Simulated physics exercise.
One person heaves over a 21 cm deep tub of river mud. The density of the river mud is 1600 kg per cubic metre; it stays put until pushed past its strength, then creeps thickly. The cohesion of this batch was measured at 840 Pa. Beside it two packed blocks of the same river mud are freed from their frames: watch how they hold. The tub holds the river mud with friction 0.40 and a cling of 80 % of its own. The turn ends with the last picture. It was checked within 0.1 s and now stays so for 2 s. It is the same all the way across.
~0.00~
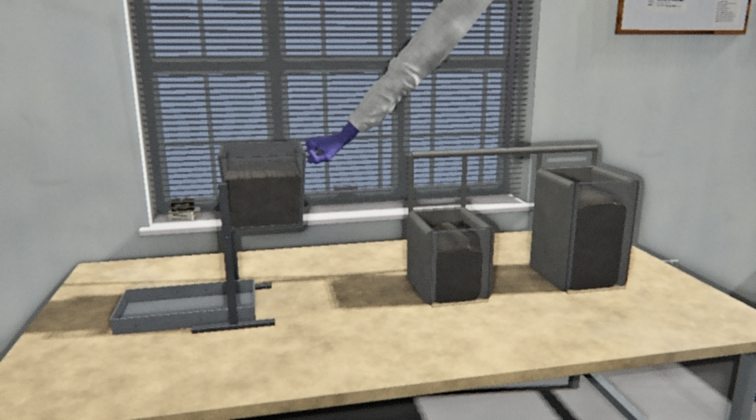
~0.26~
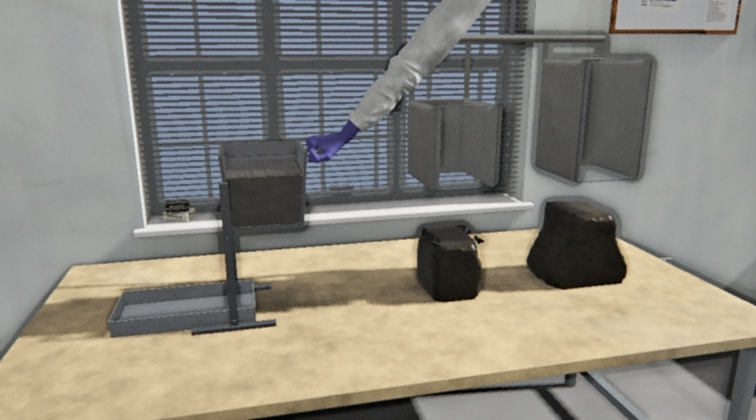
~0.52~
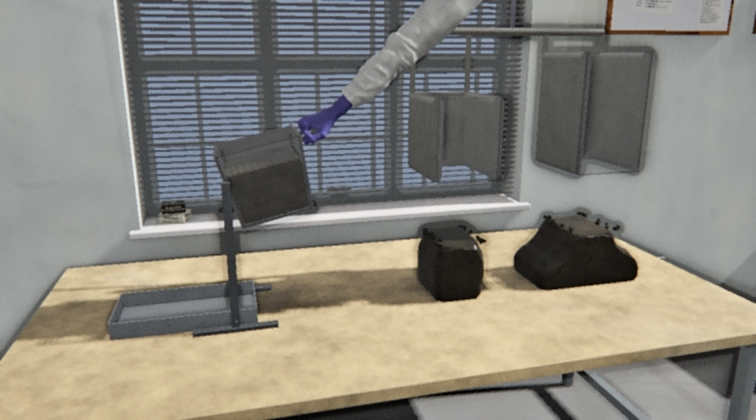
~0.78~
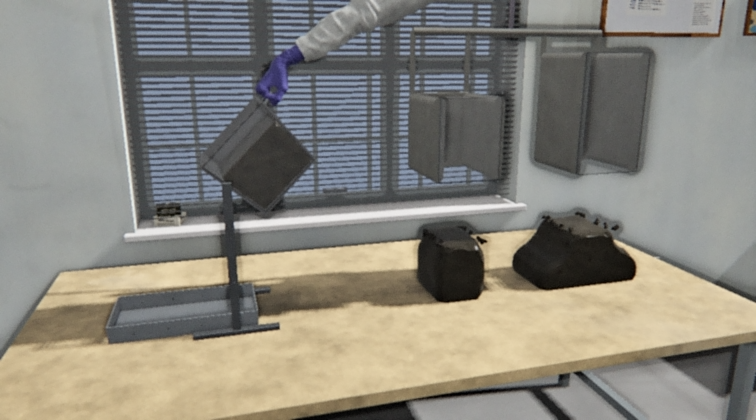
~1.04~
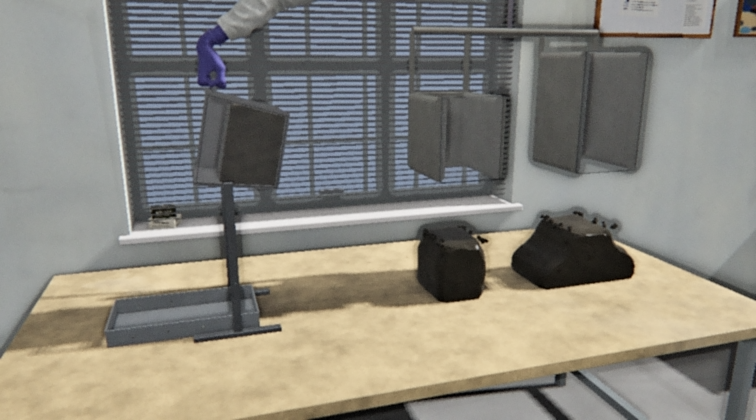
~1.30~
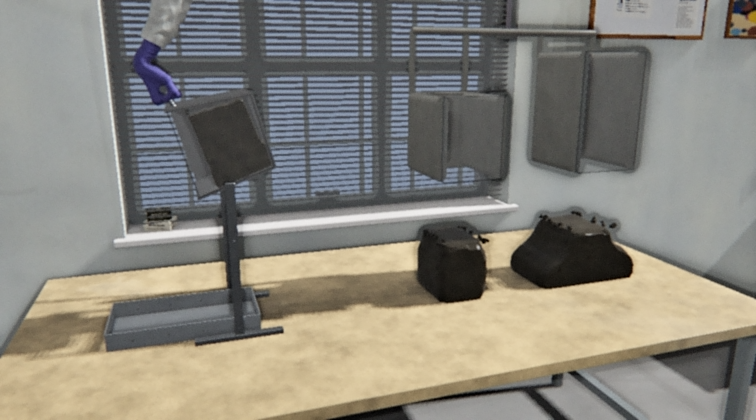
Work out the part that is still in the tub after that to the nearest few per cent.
Close to 0 per cent.
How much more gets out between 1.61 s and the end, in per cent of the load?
About 55 %.
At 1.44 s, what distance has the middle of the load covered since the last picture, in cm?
Some 5 cm.
After 1.44 s, the tub is at 105 degrees and holds 99 %.
After 1.61 s, the tub is at 105 degrees and holds 53 %.
After 1.78 s, the tub is at 105 degrees and holds 23 %.
After 1.95 s, the tub is at 105 degrees and holds 0 %.
After 3.30 s, the tub is at 105 degrees and holds 0 %.
